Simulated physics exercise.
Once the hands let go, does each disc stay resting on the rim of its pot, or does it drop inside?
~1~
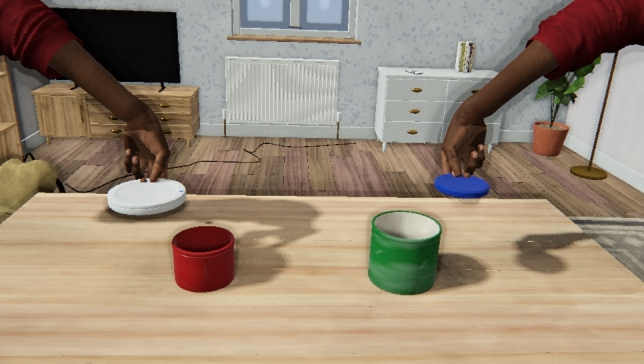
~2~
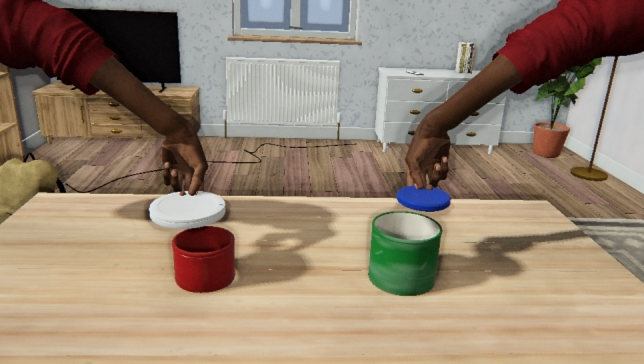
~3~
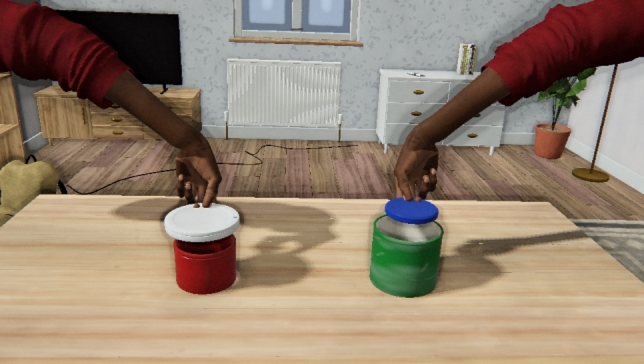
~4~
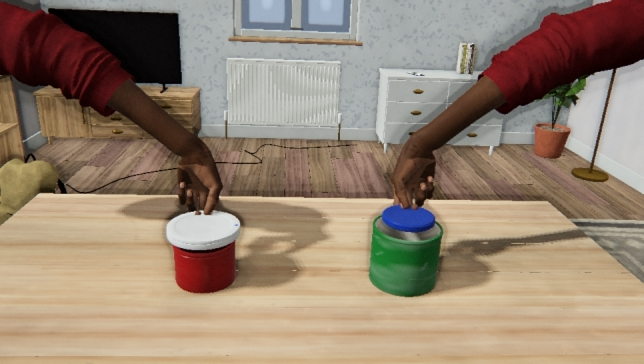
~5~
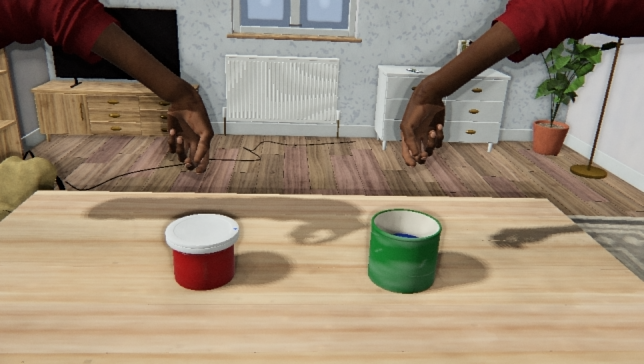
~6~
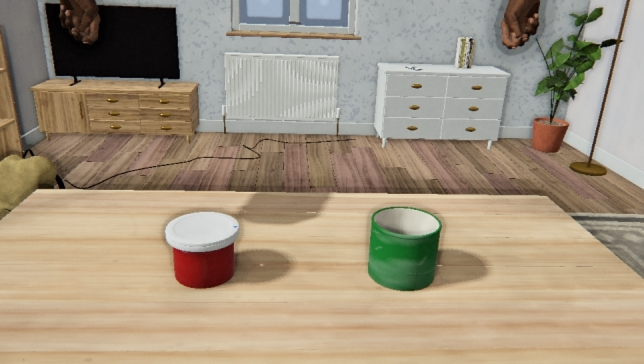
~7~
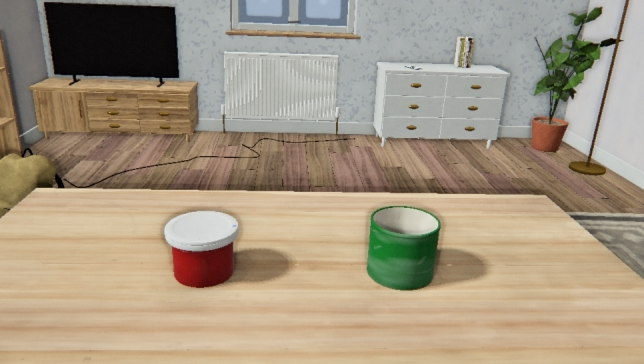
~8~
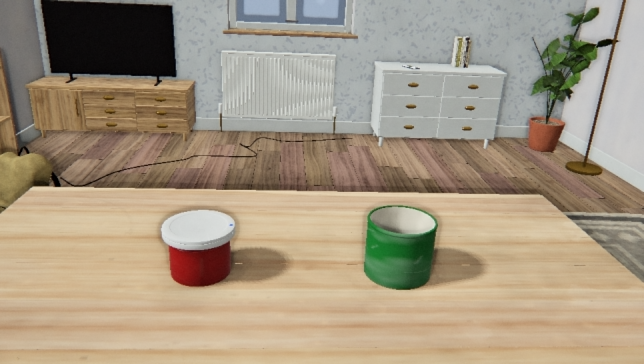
The white lid stays resting on the rim of the red pot. The blue disc drops inside the green pot, leaving it open.
Two hands lowering a white lid and a blue disc onto red and green pots, the lid staying on, the disc dropping inside.
